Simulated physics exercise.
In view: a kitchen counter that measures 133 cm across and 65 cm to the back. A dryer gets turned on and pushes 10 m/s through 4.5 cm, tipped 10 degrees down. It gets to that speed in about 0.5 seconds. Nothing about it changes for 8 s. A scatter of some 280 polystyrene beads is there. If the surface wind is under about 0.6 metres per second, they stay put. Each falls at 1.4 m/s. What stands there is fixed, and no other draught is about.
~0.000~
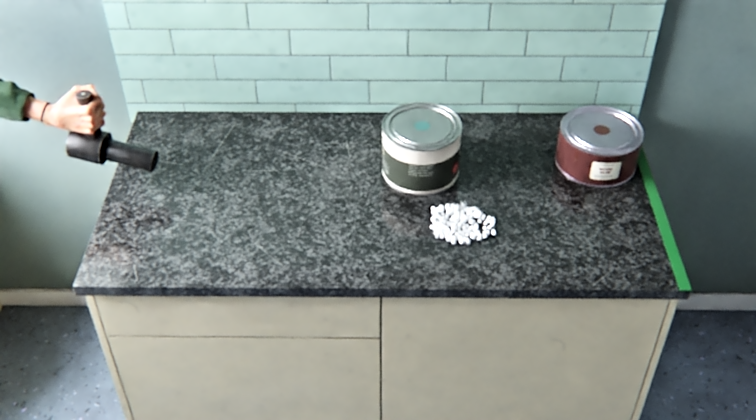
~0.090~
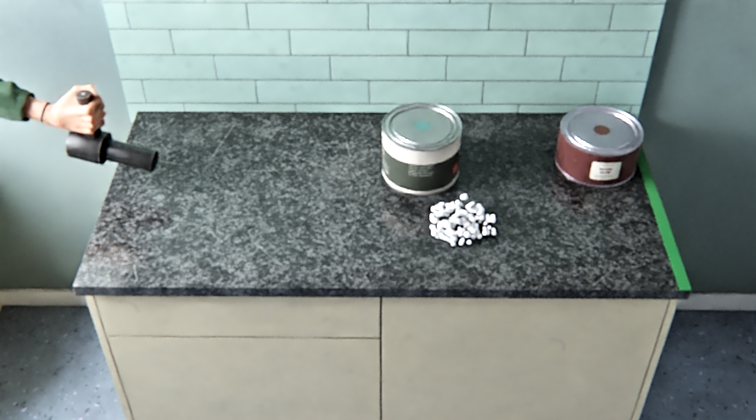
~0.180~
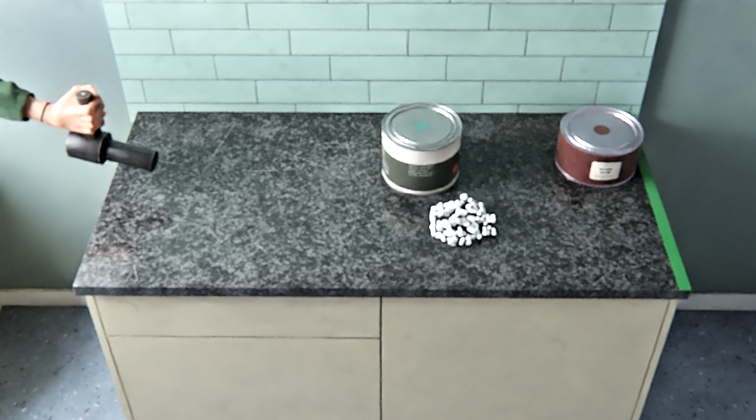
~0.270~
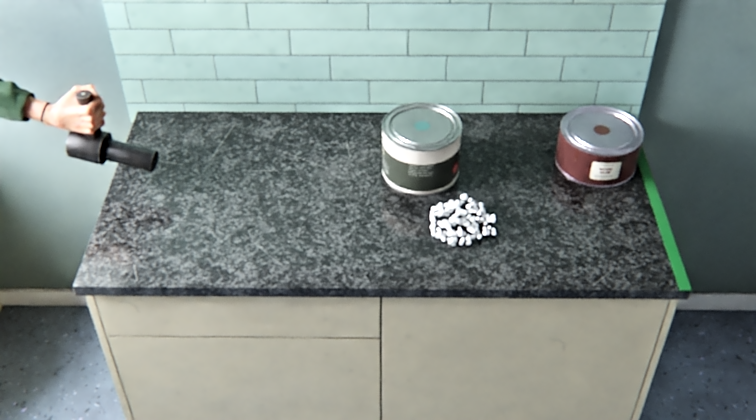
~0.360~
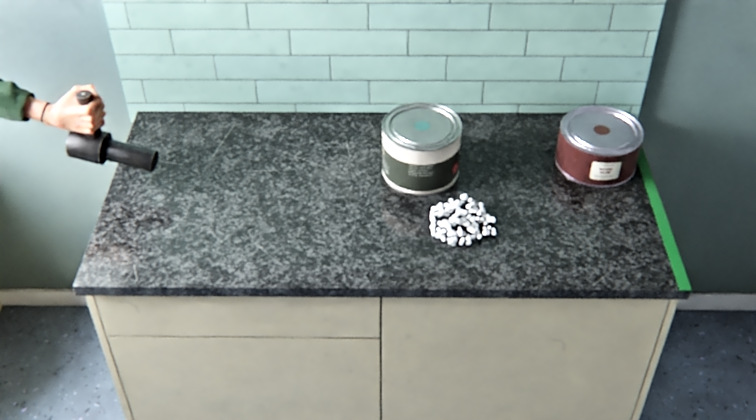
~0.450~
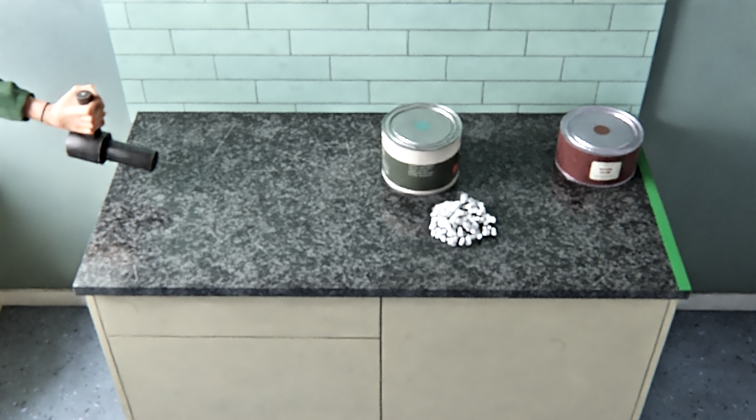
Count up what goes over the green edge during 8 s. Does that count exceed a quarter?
The loss goes past a quarter.
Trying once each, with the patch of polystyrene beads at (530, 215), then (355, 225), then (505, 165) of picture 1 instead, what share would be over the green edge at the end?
Results, one try each: 100 %, 25 %, 1 %.
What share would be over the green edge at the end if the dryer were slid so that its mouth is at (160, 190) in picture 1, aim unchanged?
Around 100 per cent would end up there.
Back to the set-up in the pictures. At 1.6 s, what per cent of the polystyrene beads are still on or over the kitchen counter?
Estimate: Around 10 percent.
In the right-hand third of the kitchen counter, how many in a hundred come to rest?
I'd estimate around 4 per cent.
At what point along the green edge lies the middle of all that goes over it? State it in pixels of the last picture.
Median crossing point, approx. (670, 229).
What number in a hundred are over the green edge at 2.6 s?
Share: Approx. 80 %.
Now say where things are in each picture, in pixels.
The middle of the polystyrene beads is near (457, 224), none has stirred yet and the mouth of the dryer is at (155, 161), in the first frame.
The middle of the polystyrene beads is near (457, 223), none has stirred yet and the green edge is centred on (657, 192), in the second frame.
The middle of the polystyrene beads is near (457, 223), none has stirred yet, the top of a large tin is at (422, 125) and the top of a large tin is at (602, 129), in the third frame.
The middle of the polystyrene beads is near (457, 223) and none has stirred yet, in the fourth frame.
The middle of the polystyrene beads is near (457, 223) and none has stirred yet, in the fifth frame.
The middle of the polystyrene beads is near (462, 223) and none has stirred yet, in the sixth frame.
After 1.6 s, 76 % are over the green edge; 85 % have settled or left.
After 2.6 s, 80 % are over the green edge; 96 % have settled or left.
After 4.4 s, 80 % are over the green edge; 96 % have settled or left.
After 8.0 s, at the end, 80 % are over the green edge.
